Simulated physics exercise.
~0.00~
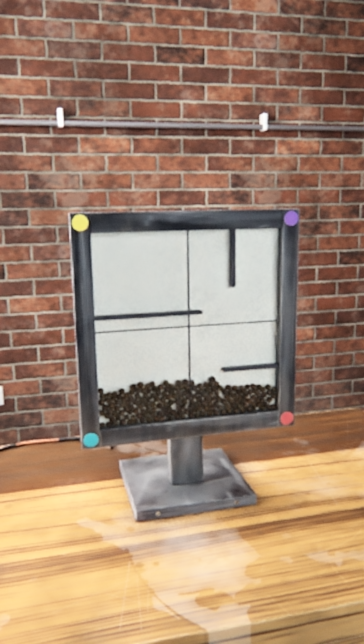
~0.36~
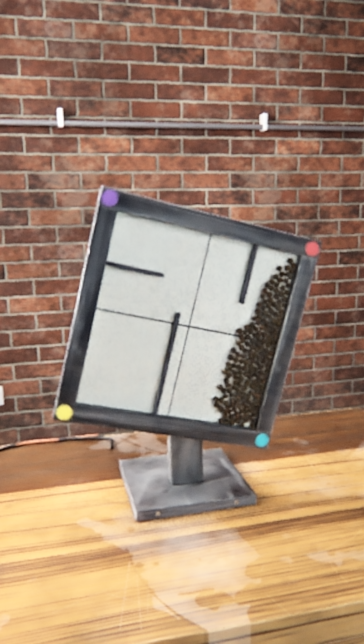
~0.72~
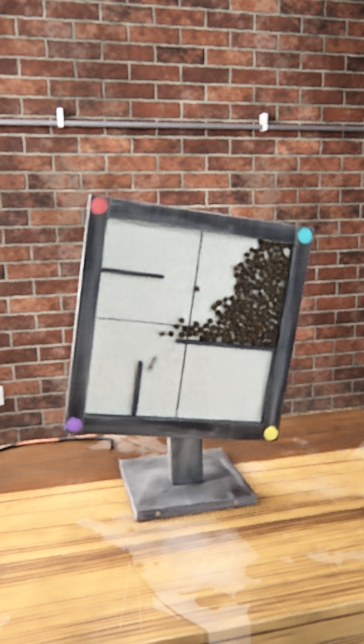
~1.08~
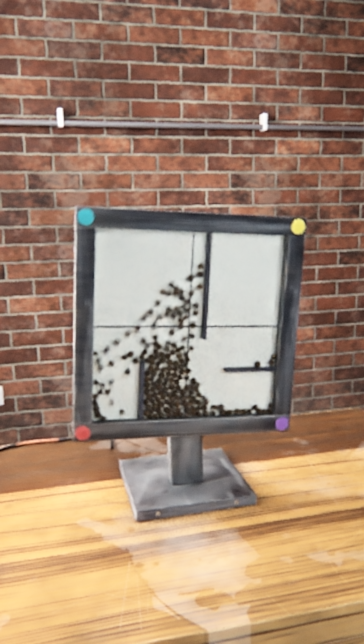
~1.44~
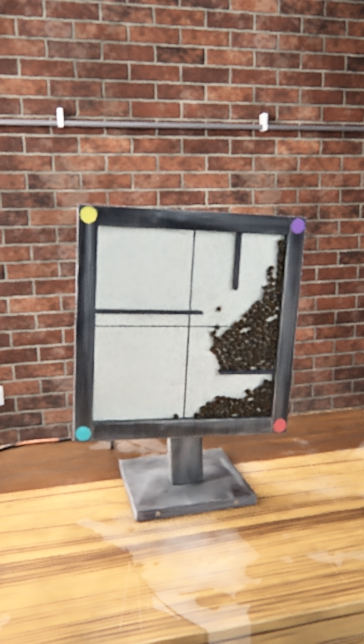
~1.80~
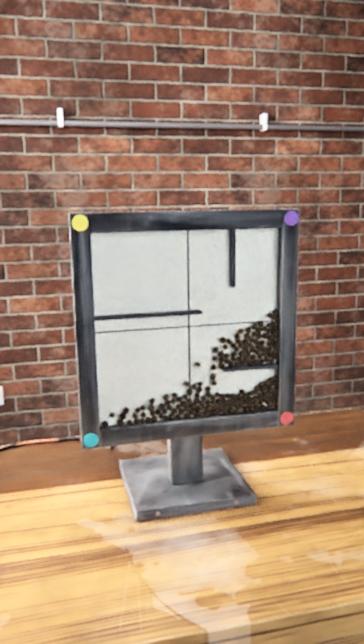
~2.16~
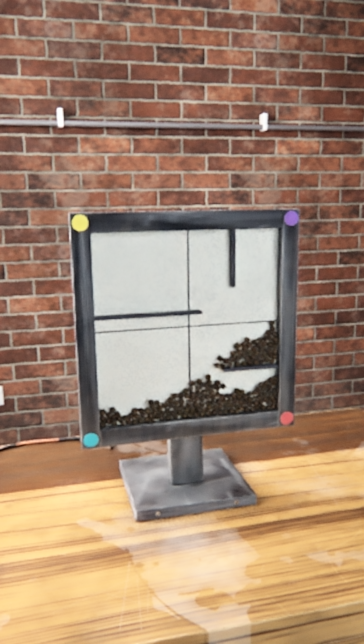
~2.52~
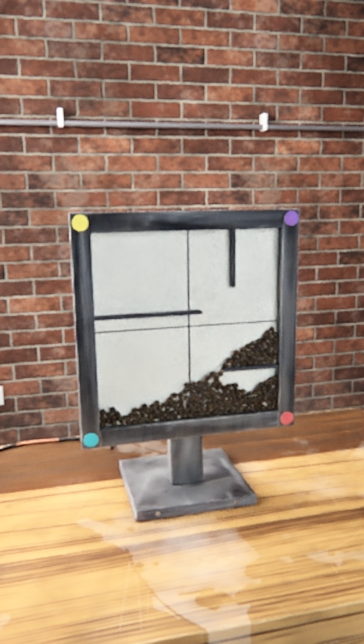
To begin with, a square display case on a stand holds small, dark brown balls in a low layer along its bottom, with coloured stickers at its corners. The case turns counterclockwise, and the balls heap against its right side. As it tips upside down, they bank above a ledge at upper right, some spilling leftward. Turning on, it sends them streaming down to the lower left and across the bottom, then up the right side. The case stops upright after one full turn, and the balls settle in a slope, mostly by the red sticker, fewer by the turquoise, leaving the upper quarters empty.
